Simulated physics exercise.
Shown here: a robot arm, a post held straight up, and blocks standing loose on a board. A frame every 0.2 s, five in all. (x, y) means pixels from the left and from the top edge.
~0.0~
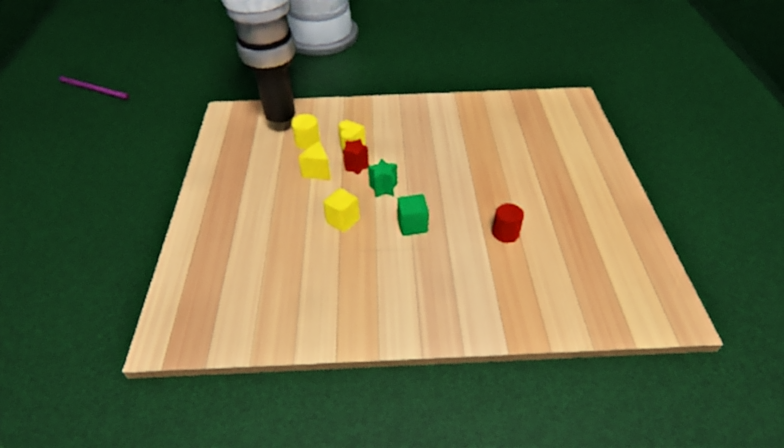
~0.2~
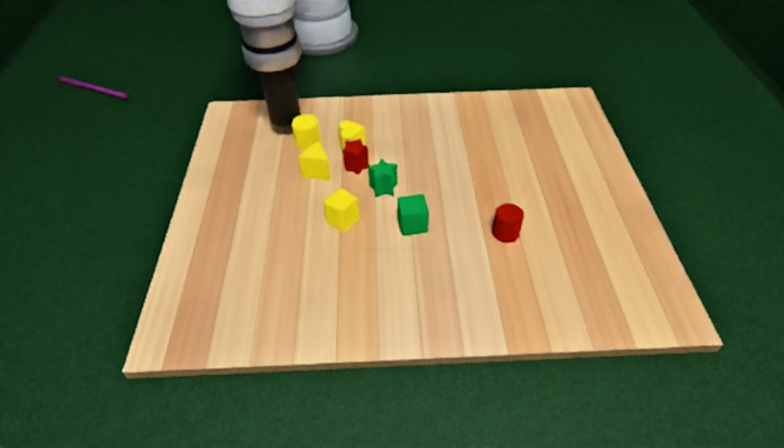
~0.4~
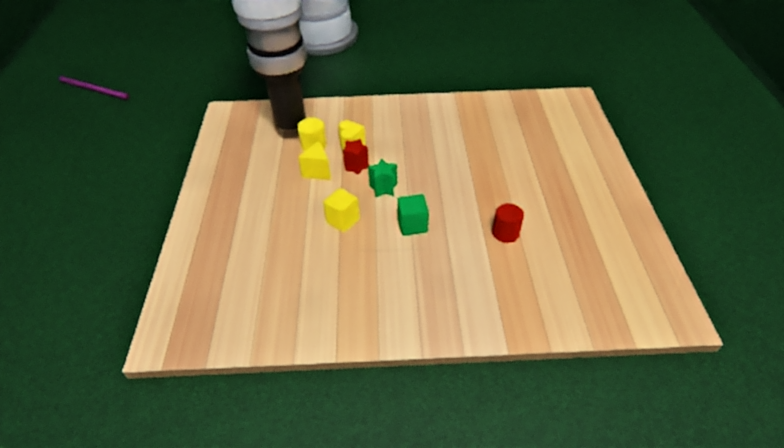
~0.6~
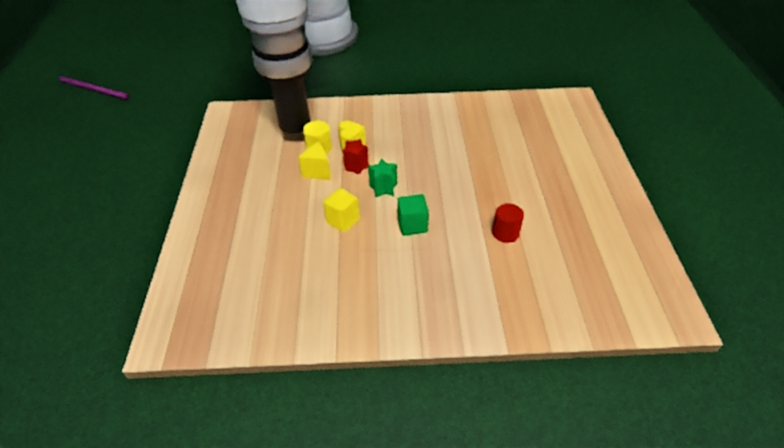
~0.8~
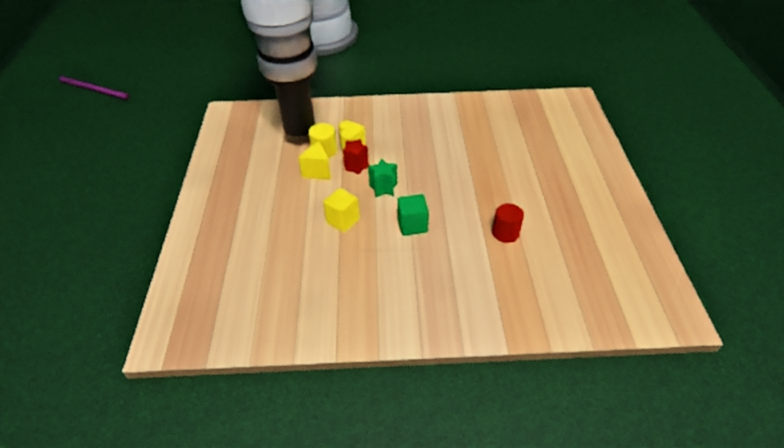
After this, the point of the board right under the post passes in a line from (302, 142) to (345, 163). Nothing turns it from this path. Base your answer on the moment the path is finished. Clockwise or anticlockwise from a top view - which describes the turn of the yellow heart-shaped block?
Watching from overhead, you'd notice the yellow heart-shaped block rotating counter-clockwise.
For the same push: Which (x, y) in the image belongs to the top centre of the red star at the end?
Located at (389, 157).
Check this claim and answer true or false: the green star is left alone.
The statement is incorrect.
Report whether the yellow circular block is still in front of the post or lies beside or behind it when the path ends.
It will keep going ahead of the post.
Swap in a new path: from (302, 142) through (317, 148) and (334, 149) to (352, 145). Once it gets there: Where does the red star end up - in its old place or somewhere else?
It does get moved.
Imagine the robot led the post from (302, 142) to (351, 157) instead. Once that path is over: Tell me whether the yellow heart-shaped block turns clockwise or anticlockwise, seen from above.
My prediction: CCW.
On the path given first. Halfway along, post at (321, 138); yellow circular block at (346, 139); yellow heart-shaped block at (362, 128), turned 35° anticlockwise; red star at (364, 150), turned 25° clockwise.
At the end, post at (343, 149); yellow triangular block at (322, 157), turned 70° clockwise; yellow circular block at (372, 146); yellow heart-shaped block at (367, 128), turned 55° anticlockwise; red star at (389, 157), turned 50° clockwise; green star at (392, 173), turned 35° clockwise.
